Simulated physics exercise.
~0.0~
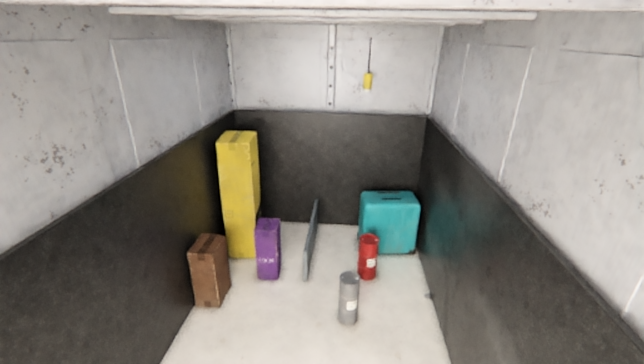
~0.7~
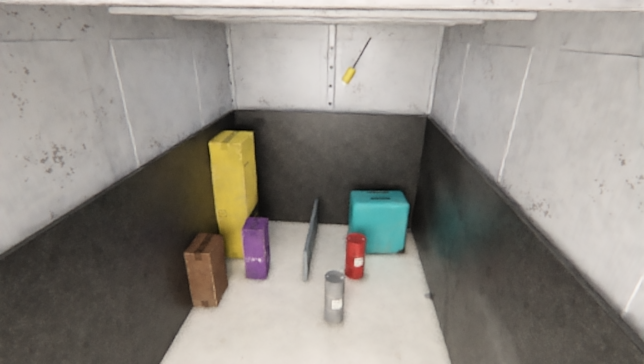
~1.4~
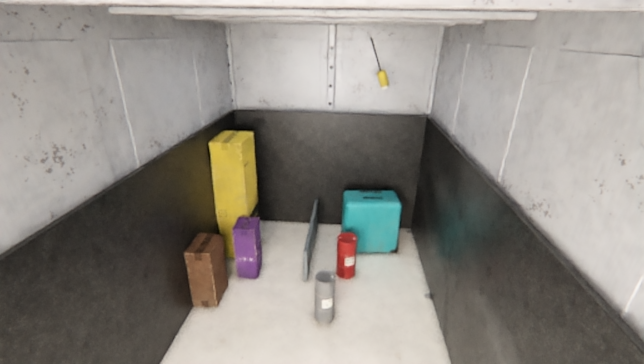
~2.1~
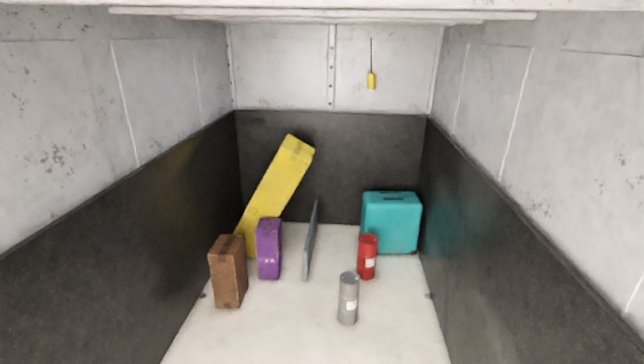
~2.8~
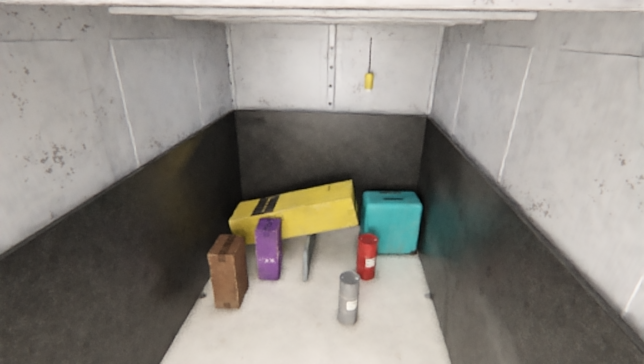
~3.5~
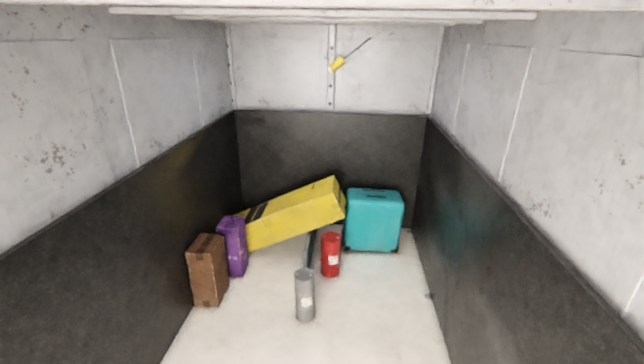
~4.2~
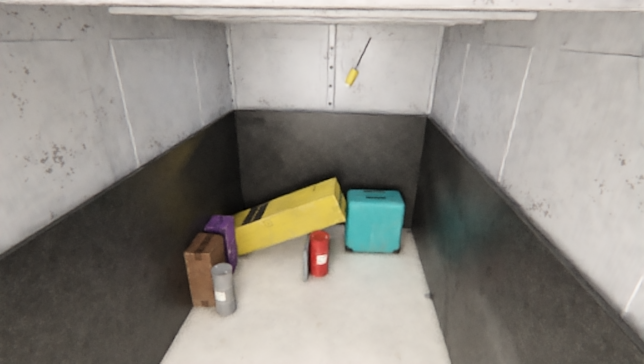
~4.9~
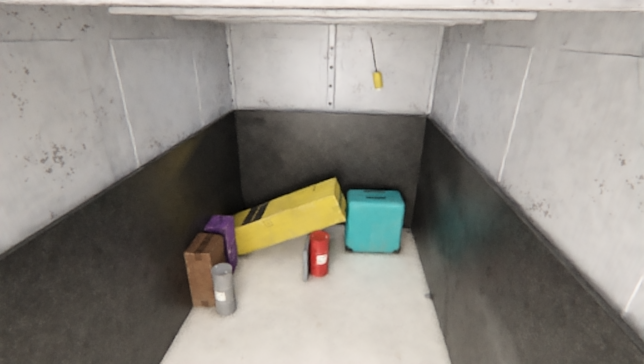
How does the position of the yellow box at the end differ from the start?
At the start the yellow box stands upright near the left wall. By the end it lies toppled on its side, stretching towards the turquoise case.
